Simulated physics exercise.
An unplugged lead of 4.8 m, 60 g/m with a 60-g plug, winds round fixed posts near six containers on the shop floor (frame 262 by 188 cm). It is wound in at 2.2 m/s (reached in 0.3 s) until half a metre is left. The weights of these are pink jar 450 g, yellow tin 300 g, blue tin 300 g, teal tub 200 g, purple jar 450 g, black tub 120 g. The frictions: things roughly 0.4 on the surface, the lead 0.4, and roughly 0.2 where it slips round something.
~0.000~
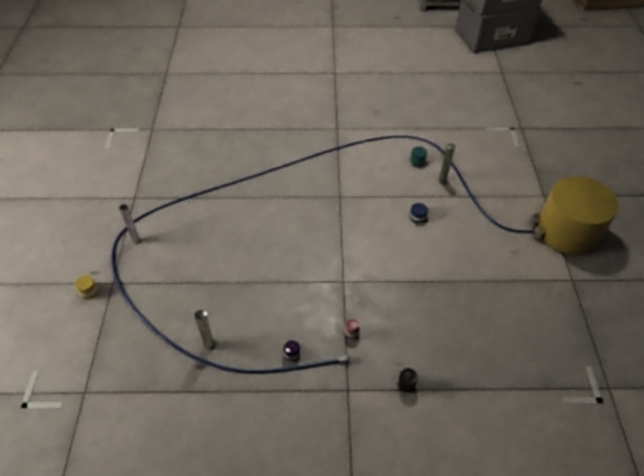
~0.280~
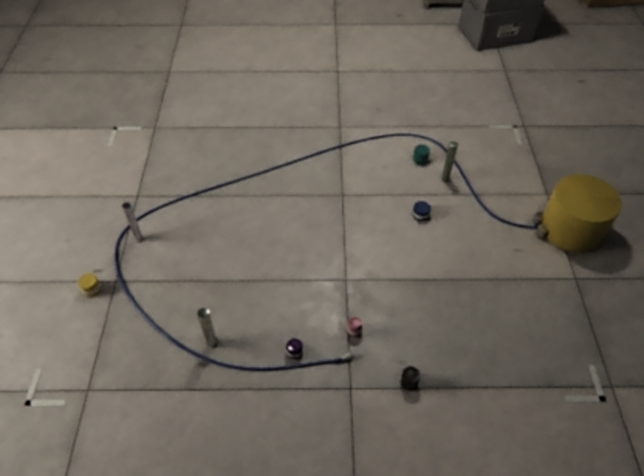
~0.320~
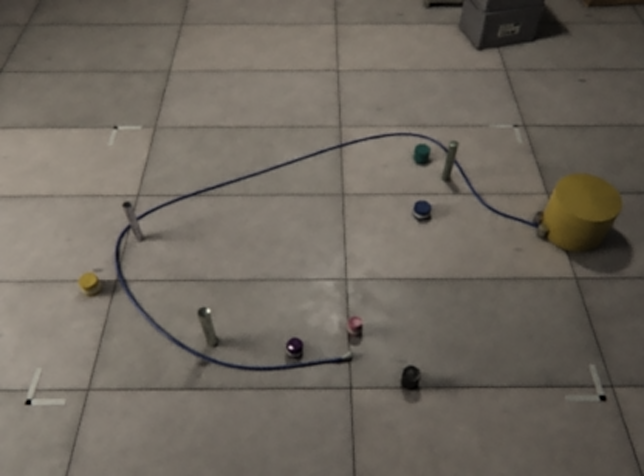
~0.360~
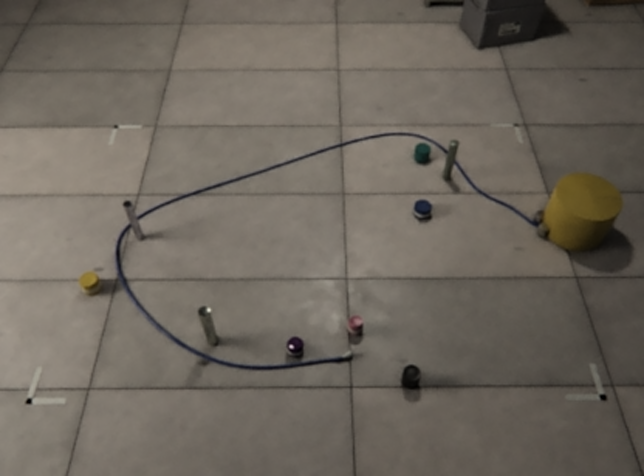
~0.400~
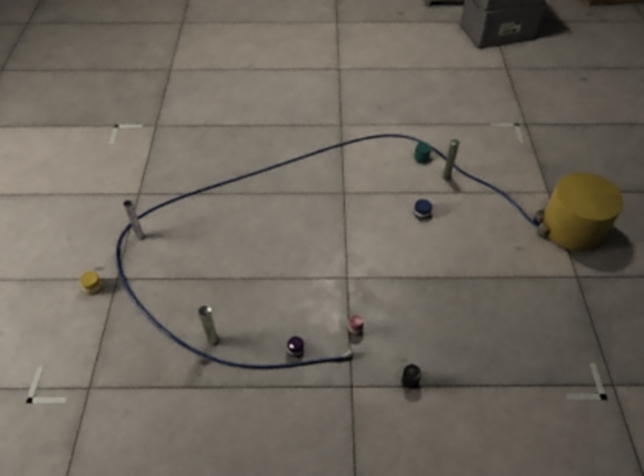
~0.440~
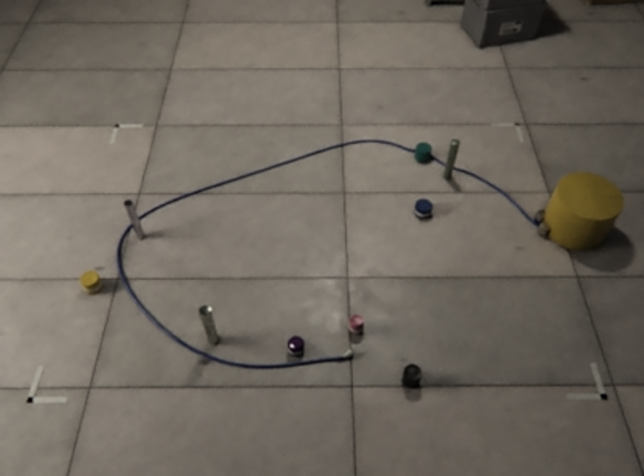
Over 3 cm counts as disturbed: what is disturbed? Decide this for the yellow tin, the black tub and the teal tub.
Yellow tin - disturbed, black tub - undisturbed, teal tub - disturbed.
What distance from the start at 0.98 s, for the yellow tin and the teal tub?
Yellow tin: 0 cm; teal tub: 40 cm.
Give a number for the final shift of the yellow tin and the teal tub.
I'd put the yellow tin near 160 cm and the teal tub near 40 cm.
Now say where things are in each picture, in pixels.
Yellow tin (84, 282); black tub (409, 376); teal tub (420, 151); posts (200, 315) (451, 146) (123, 207); lead runs through (478, 206) (374, 139) (231, 183) (114, 270) (241, 371), in the first frame.
Lead runs through (481, 204) (233, 181) (245, 368), in the second frame.
Lead runs through (484, 203) (234, 181) (245, 368), in the third frame.
Lead runs through (495, 200) (234, 180) (245, 367), in the fourth frame.
Lead runs through (510, 200) (235, 179) (246, 366), in the fifth frame.
Yellow tin (89, 278); black tub (413, 372); teal tub (424, 147); lead runs through (518, 207) (383, 142) (237, 178) (119, 266) (246, 366), in the sixth frame.
After 1.0 s, plug at (99, 372); teal tub 41 cm off its start.
After 1.5 s, plug at (242, 129); yellow tin on its side, 105 cm off its start, teal tub 41 cm off its start.
After 2.0 s, plug at (528, 111); yellow tin on its side, 154 cm off its start at (159, 92), teal tub 41 cm off its start at (438, 197).
After 2.5 s, plug at (588, 253); yellow tin on its side, 162 cm off its start, teal tub 41 cm off its start.
After 3.3 s, plug at (557, 291); yellow tin on its side, 161 cm off its start at (164, 86), teal tub 41 cm off its start at (438, 197), black tub 0 cm off its start at (413, 372).
